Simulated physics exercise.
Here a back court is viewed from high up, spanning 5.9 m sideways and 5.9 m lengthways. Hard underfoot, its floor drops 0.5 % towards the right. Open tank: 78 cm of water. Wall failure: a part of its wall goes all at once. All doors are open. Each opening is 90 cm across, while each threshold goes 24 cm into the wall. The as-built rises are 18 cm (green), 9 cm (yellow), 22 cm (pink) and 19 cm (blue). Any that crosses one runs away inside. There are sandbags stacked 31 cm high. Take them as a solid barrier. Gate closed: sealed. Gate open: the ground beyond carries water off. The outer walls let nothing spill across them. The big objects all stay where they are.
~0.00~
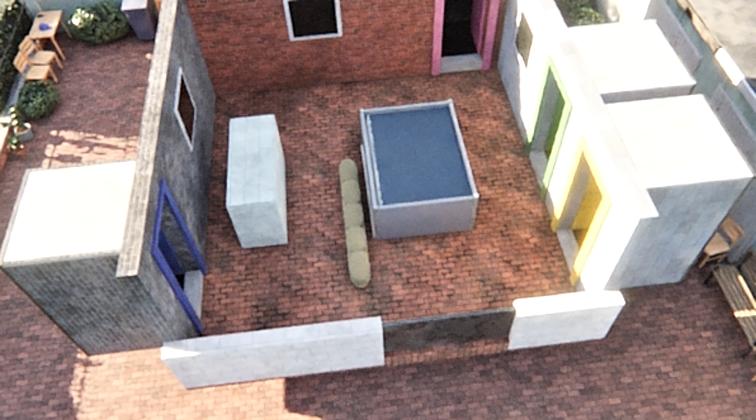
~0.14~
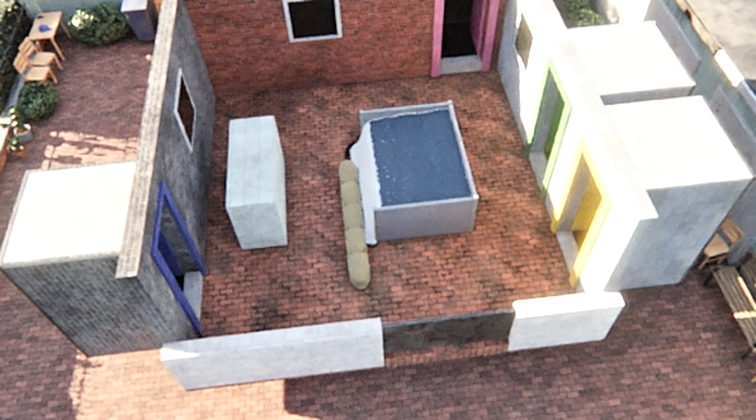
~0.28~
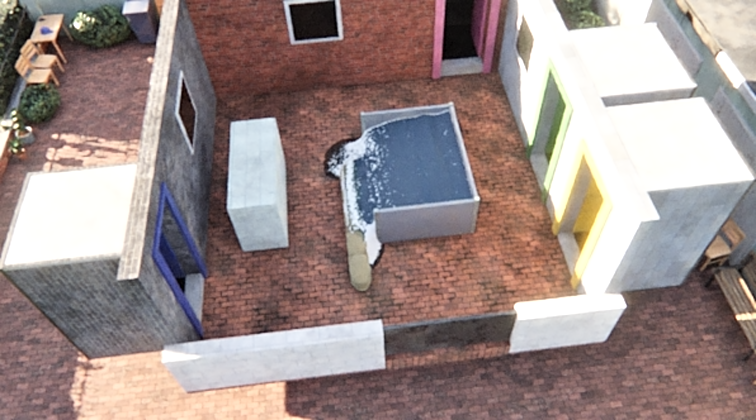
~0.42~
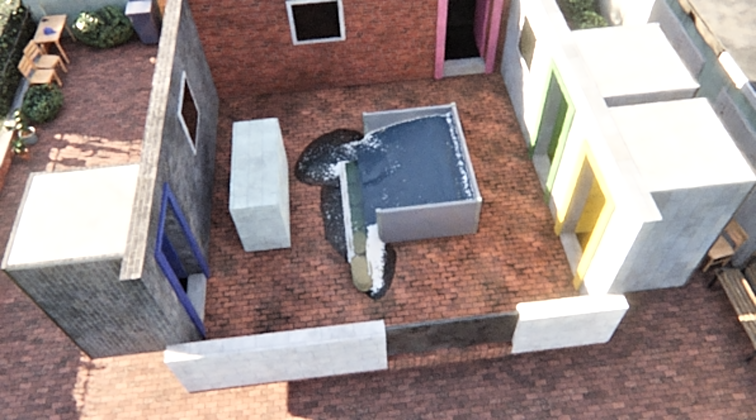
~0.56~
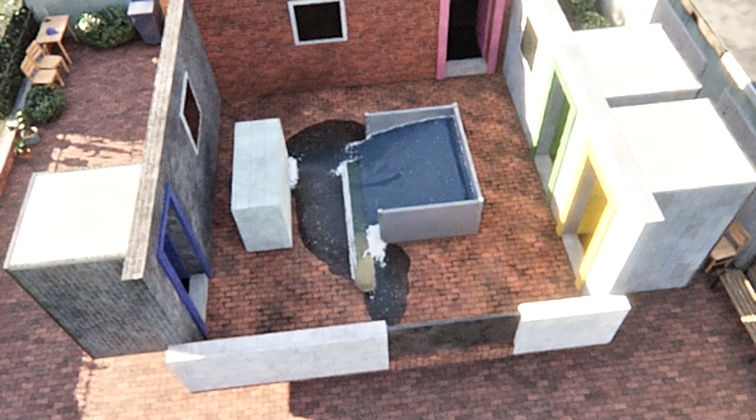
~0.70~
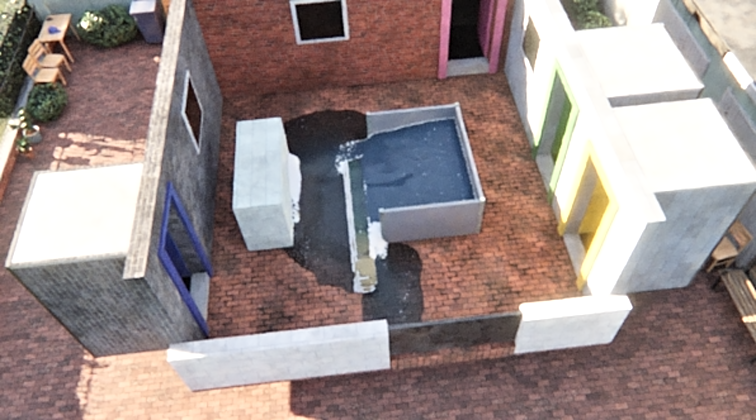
At the start, a full open tank stands still in a brick court beside a row of sandbags. Then its left side gives way and water pours out over the sandbags, and a dark wet patch spreads across the bricks to the pale block on the left and toward the low front wall.
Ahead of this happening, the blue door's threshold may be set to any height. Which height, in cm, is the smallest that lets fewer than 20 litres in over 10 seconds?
The smallest is roughly 11 cm.
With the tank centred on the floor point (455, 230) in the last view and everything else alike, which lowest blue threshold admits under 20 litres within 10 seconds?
Then it needs to be around 17 cm high.
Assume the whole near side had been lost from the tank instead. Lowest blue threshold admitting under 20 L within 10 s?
You'd want it roughly 19 centimetres tall.
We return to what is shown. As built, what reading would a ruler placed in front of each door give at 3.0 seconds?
Door by door in centimetres - green 0, yellow 5, pink 0, blue 5.
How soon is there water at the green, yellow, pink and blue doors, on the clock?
Arrival times - green: 4.0 s; yellow: 2.8 s; pink: 4.5 s; blue: 1.6 s.
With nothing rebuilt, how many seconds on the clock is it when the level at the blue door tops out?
The depth peaks at about 5.0 seconds.
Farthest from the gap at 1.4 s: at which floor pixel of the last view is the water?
In the last picture, around (223, 102).
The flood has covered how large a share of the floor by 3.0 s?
Close to 60 per cent of it is wet.
After 1.4 s water covers 40 % of the floor, deepest (49 cm) near (371, 229); it has not reached the blue door.
After 3.0 s water covers 60 % of the floor, deepest (34 cm) near (367, 197); 5 cm at the blue door, 0 litres in over its 19 cm threshold.
After 10.0 s water covers 95 % of the floor, deepest (14 cm) near (477, 186); 8 cm at the blue door, 0 litres in over its 19 cm threshold.
At the blue door as built, the water arrived by 1.7 s and peaked near 18 cm at 4.8 s.
With a threshold of 10 cm, 27 litres would have come in within the 10 s; with 13.5 cm, 6 litres. So under 20 litres takes about 11 cm.
